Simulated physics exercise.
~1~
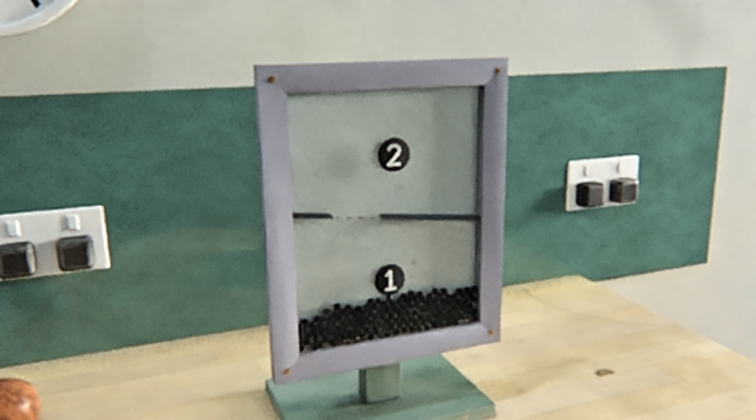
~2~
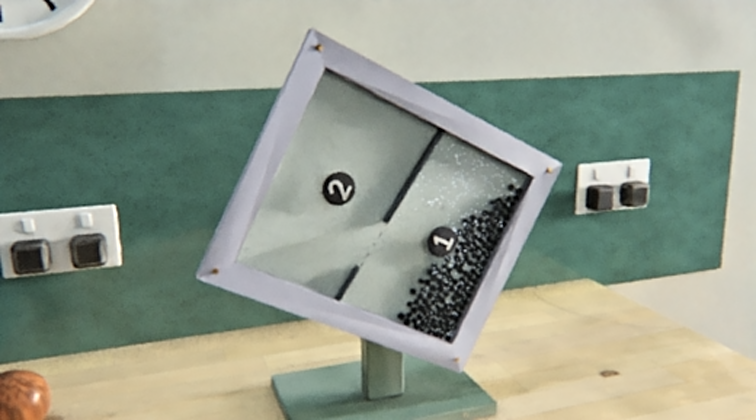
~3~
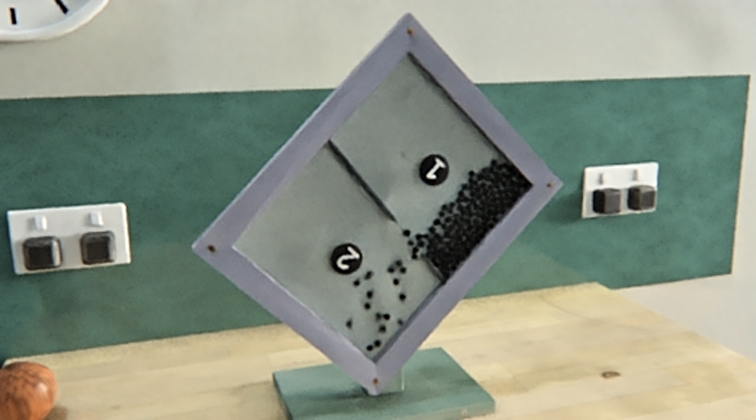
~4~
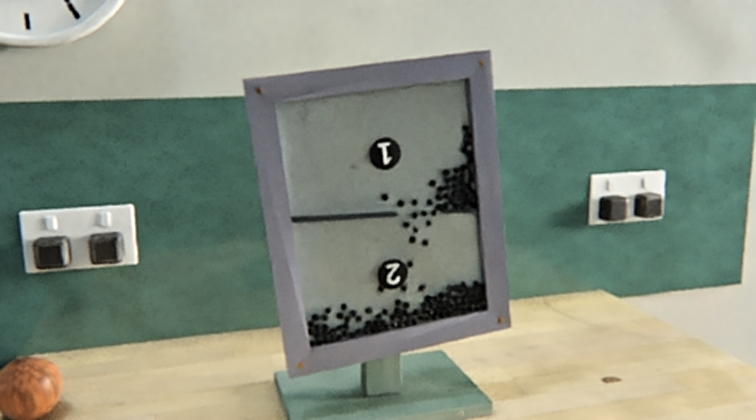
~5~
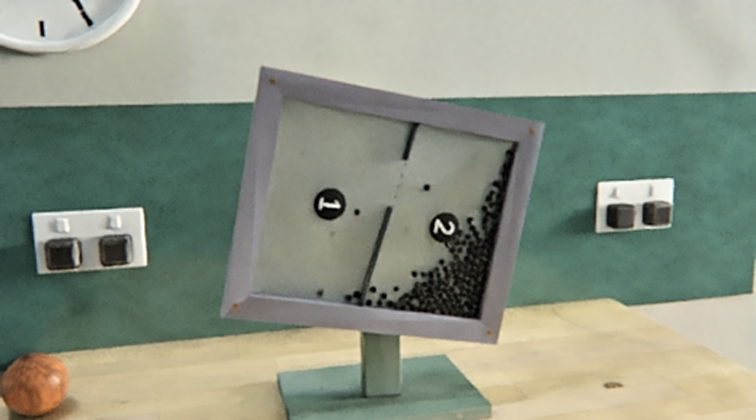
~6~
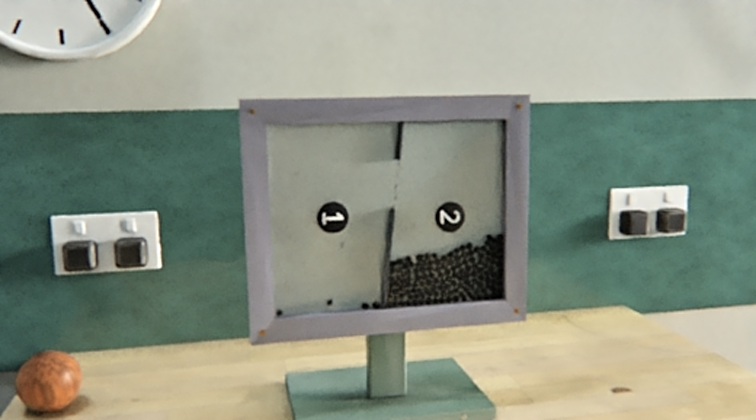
A framed upright box on a stand turned anticlockwise on a tabletop, spilling small black beads through the gap in its divider from one numbered chamber into the other, and ended on its side with nearly all the beads heaped in the right-hand chamber.
